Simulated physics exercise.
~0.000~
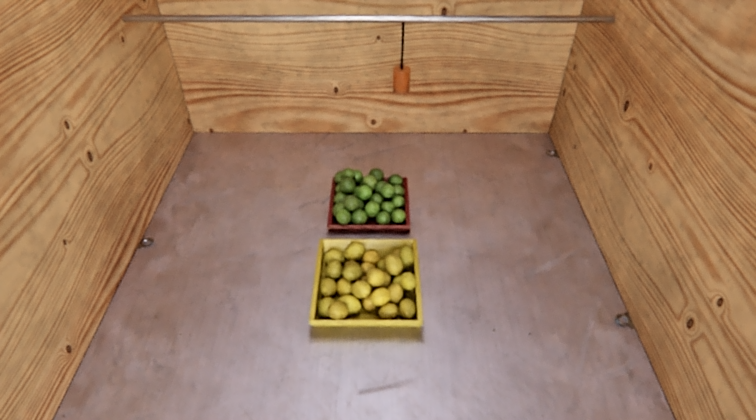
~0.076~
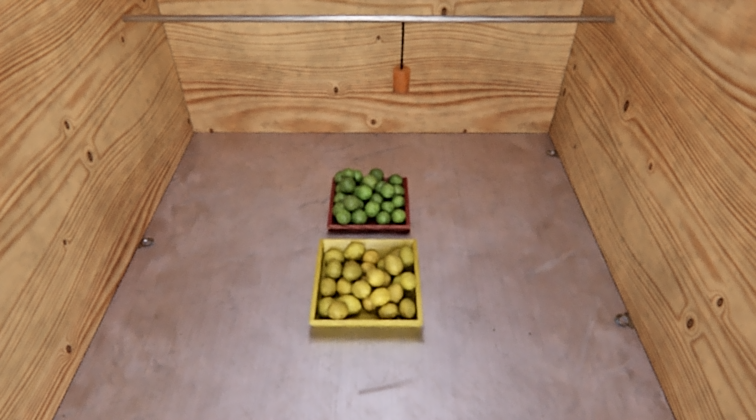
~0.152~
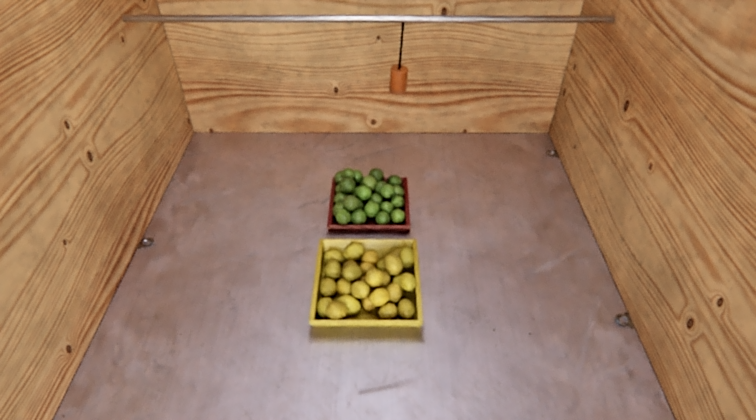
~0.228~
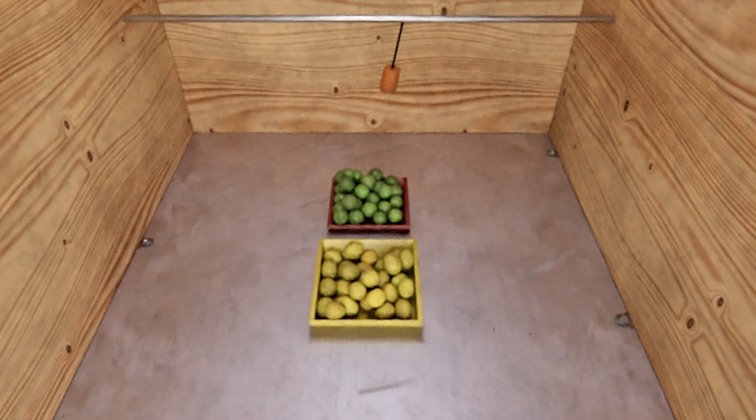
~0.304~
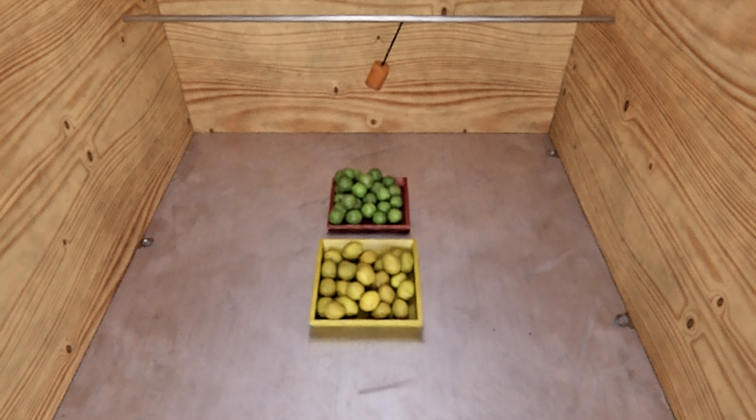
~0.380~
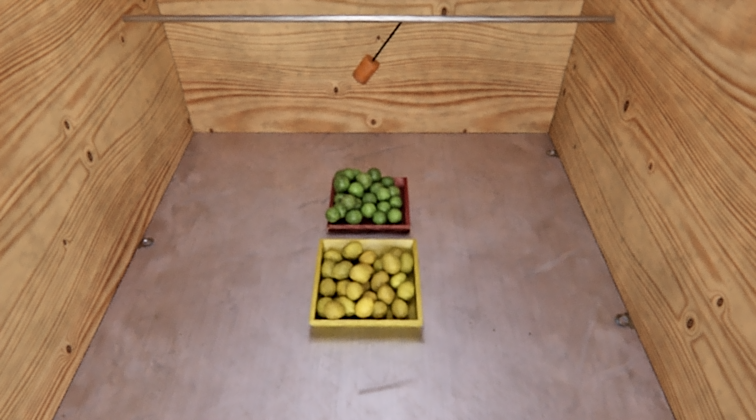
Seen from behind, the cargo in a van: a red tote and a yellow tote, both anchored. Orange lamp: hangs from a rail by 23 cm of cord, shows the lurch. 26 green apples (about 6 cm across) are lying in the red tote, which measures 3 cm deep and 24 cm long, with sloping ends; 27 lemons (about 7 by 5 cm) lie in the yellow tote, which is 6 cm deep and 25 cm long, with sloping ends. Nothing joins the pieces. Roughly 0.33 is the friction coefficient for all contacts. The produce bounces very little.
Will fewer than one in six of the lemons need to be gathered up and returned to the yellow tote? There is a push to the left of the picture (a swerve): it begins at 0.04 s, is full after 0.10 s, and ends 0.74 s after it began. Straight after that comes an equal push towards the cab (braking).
Yes - the spill stays below one in six.
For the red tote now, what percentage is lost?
For the red tote, roughly 30 percent.
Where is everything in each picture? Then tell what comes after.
In the first picture (places track the rim corner closest to us here), yellow tote (420, 320); red tote (its farthest corner) (334, 177); lamp cord 0° off upright; all still inside.
The second picture shows yellow tote (420, 320); lamp cord 0° off upright.
The third picture shows yellow tote (420, 320); lamp cord 3° off upright.
The fourth picture shows yellow tote (420, 320); lamp cord 11° off upright.
The fifth picture shows yellow tote (420, 320); lamp cord 23° off upright.
The sixth picture shows yellow tote (420, 320); red tote (334, 177); lamp cord 35° off upright; all still inside.
After 0.66 s, the red tote is down by 2 of 26 and the yellow tote has all 27.
After 1.01 s, the red tote is down by 3 of 26 and the yellow tote has all 27.
After 1.49 s, the red tote is down by 8 of 26 and the yellow tote is down by 1 of 27.
Outcome (at 2.12 s), the red tote is down by 8 of 26 and the yellow tote is down by 1 of 27. Asked share, 1 of 27, 4 per cent.
